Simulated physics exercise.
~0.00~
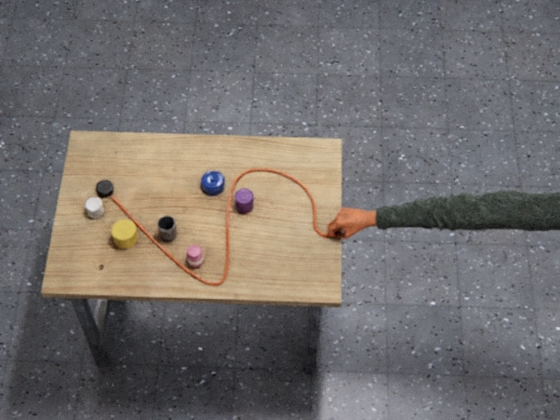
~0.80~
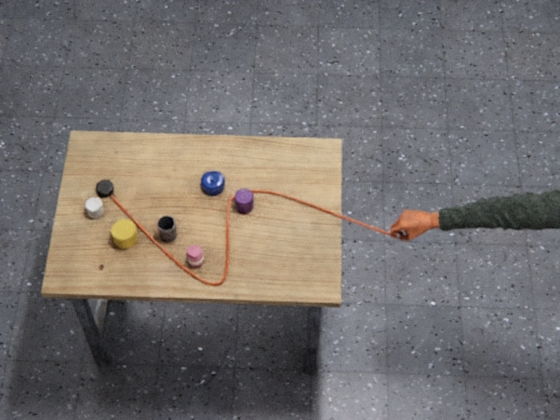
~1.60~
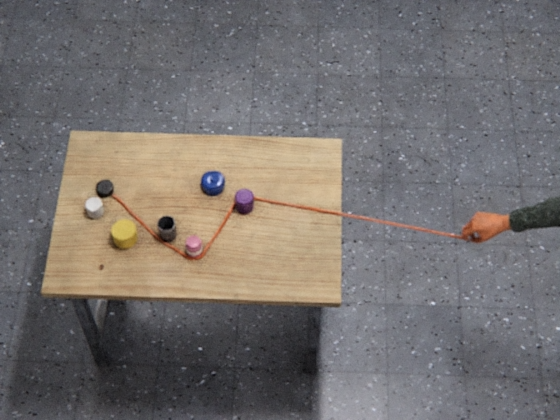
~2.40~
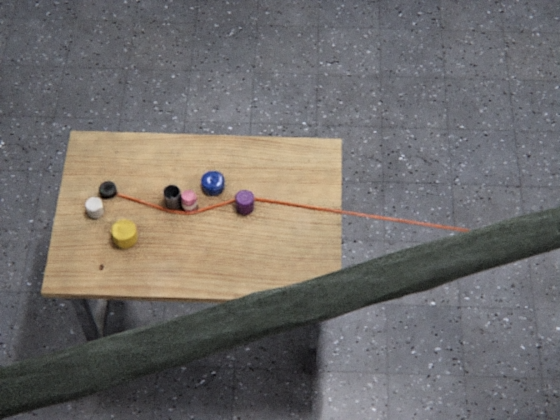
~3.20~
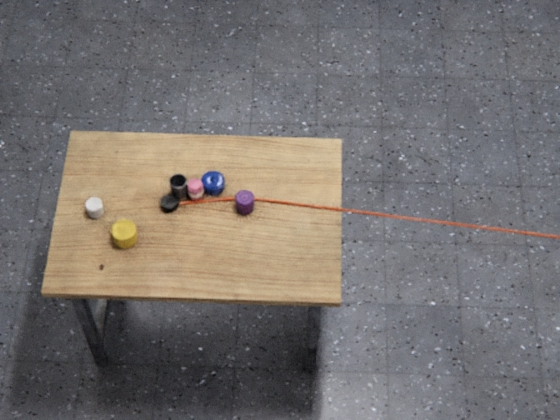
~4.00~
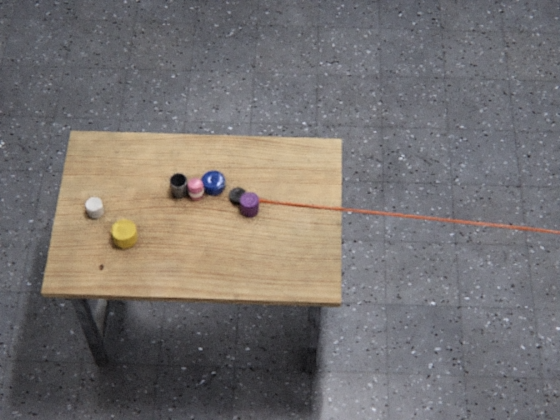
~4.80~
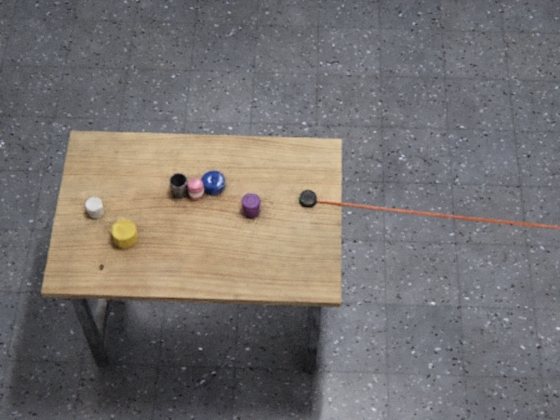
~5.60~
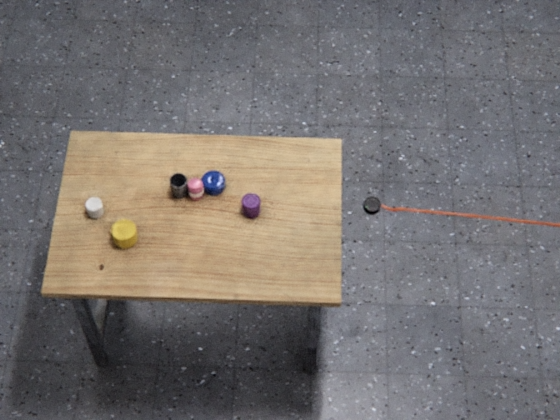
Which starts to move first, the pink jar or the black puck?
The pink jar starts to move first, pushed up the table by the tightening cord. The black puck only slides away to the right after that.
